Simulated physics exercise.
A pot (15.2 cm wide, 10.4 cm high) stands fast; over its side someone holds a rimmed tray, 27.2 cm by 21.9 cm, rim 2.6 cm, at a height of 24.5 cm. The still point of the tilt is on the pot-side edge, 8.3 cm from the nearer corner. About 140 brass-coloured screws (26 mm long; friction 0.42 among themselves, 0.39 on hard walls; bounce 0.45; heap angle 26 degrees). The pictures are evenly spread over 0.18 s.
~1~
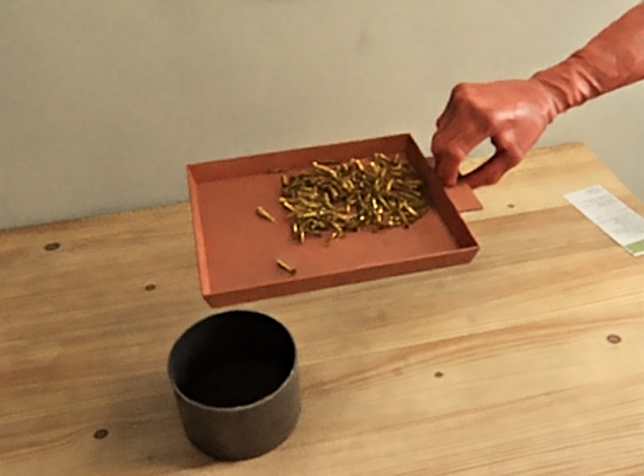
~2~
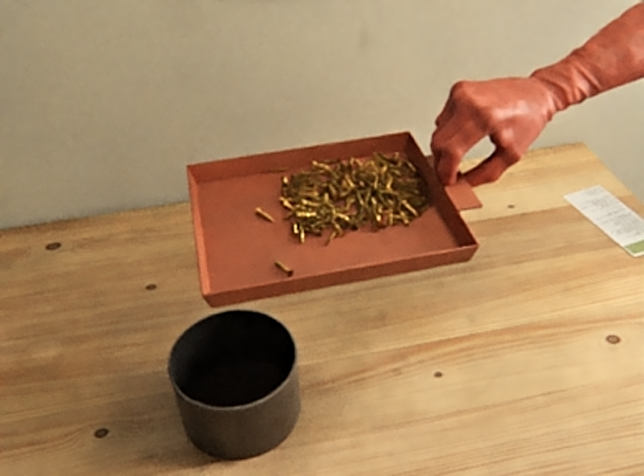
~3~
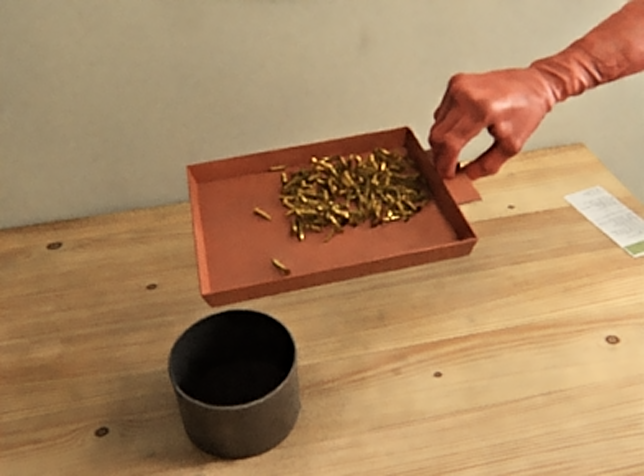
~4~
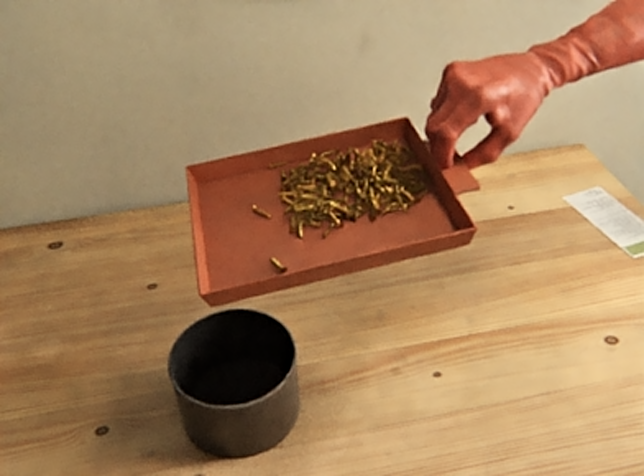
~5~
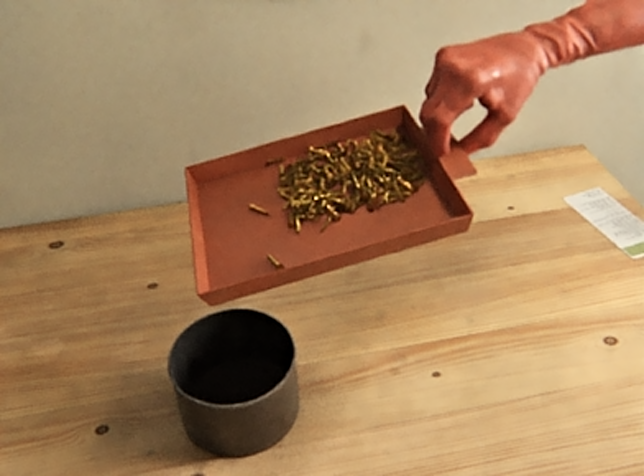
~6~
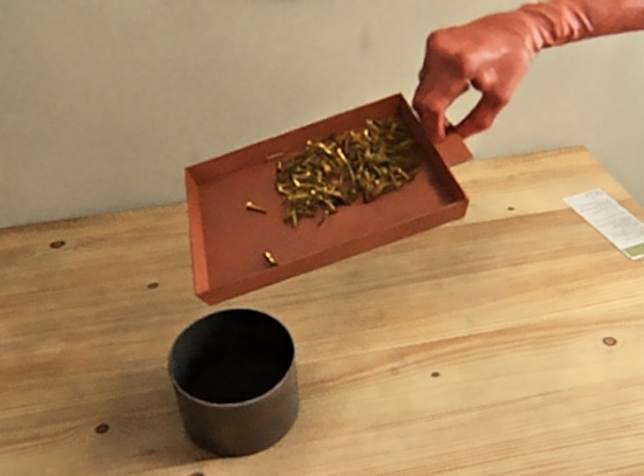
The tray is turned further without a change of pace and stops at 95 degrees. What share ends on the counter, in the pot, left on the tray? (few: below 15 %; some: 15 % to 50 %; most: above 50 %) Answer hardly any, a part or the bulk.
Counter: The bulk, pot: Hardly any, tray: Hardly any.
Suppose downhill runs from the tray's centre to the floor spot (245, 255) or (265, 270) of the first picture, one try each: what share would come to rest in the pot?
Some 30 and 35 per cent.
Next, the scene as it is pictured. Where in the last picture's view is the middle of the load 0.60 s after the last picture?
At about (165, 232).
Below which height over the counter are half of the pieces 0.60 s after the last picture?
Some 22 cm.
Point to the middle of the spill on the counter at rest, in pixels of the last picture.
Near (147, 352).
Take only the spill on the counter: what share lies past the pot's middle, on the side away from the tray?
Some 100 per cent.
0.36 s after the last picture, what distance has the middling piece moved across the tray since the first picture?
About 9 cm.
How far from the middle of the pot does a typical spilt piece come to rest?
Some 18 cm.
Then, 0.36 s after the last picture, tilt 53 degrees; the tray holds 100 %, the pot 0 %.
Then, 0.60 s after the last picture, tilt 80 degrees; the tray holds 40 %, the pot 0 %.
Then, 0.94 s after the last picture, tilt 95 degrees; the tray holds 0 %, the pot 5 %.
In the end, counter 90 %, pot 5 %, tray 0 %.
